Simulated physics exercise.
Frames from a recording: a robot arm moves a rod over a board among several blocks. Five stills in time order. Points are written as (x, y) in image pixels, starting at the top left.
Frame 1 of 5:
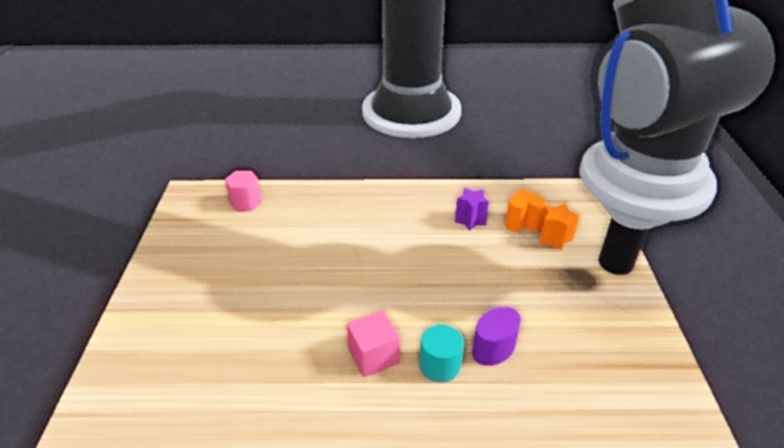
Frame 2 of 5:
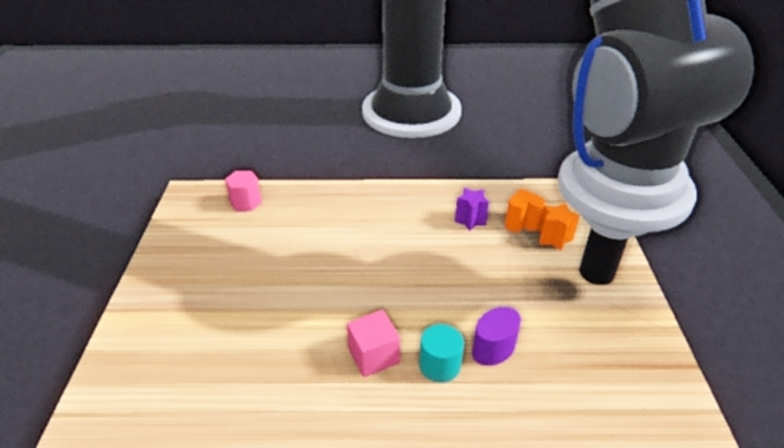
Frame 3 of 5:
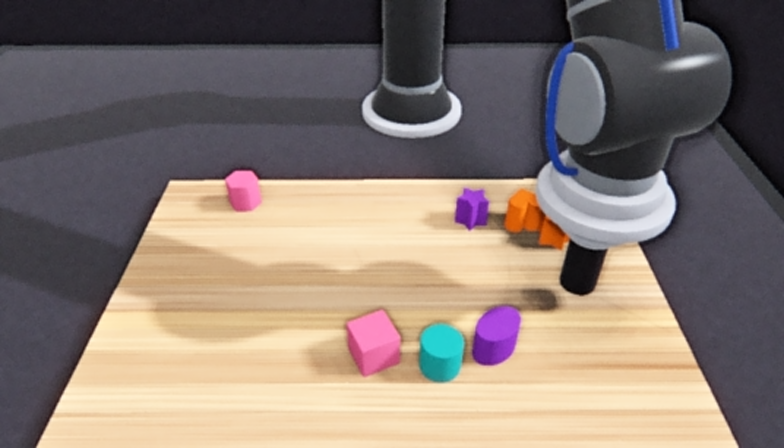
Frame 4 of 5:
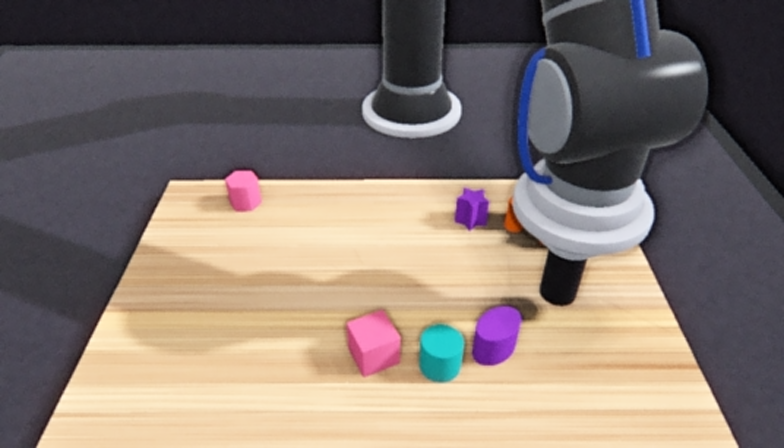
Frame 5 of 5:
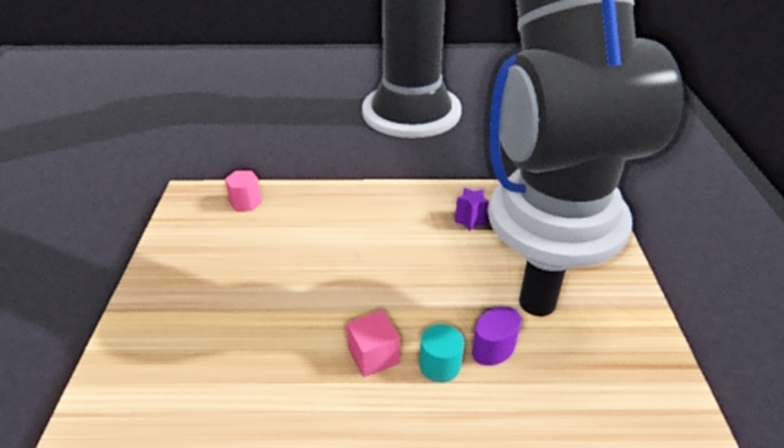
A dark robot arm with a pale ring and a black rod reaches over the right side of a light wooden board, seen from a fixed raised view. A pink block, a turquoise round block and a purple oval block sit near the front, with a smaller pink block, a purple star and orange blocks behind. The arm glides steadily left and toward the viewer, covering the orange blocks and bringing the rod near the purple oval, while the blocks stay put.
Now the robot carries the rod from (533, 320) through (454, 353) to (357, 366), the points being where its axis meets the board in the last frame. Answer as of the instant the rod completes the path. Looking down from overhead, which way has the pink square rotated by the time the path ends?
From above, the turn goes clockwise.
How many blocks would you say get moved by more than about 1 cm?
Expect three or more.
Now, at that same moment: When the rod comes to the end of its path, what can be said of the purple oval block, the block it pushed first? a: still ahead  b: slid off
It's b.
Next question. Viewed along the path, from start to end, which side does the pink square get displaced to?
It shifts to the right.
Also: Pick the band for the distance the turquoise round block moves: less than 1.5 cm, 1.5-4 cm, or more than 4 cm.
The answer here is over 4 cm.
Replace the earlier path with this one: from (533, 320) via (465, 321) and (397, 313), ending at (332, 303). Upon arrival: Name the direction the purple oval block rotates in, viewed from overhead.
Looking down, my answer is that the purple oval block rotates anticlockwise.
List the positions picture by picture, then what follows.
In the first picture, lower end of the rod at (616, 264), tops of blocks, pink square at (373, 330), turquoise round block at (442, 340), purple oval block at (499, 323).
In the second picture, rod at (597, 273), blocks as before.
In the third picture, rod at (577, 283), blocks as before.
In the fourth picture, rod at (557, 293), blocks as before.
In the fifth picture, rod at (537, 304), pink square at (373, 330), turquoise round block at (442, 340), purple oval block at (499, 323).
What follows on the original path. One third of the way, rod at (486, 328); turquoise round block at (426, 348); purple oval block at (468, 351), turned 35° anticlockwise.
Two thirds of the way, rod at (423, 342); turquoise round block at (400, 361); purple oval block at (453, 368), turned 95° anticlockwise.
At the end, rod at (356, 349); pink square at (325, 320), turned 60° clockwise; turquoise round block at (375, 374); purple oval block at (453, 368), turned 95° anticlockwise.
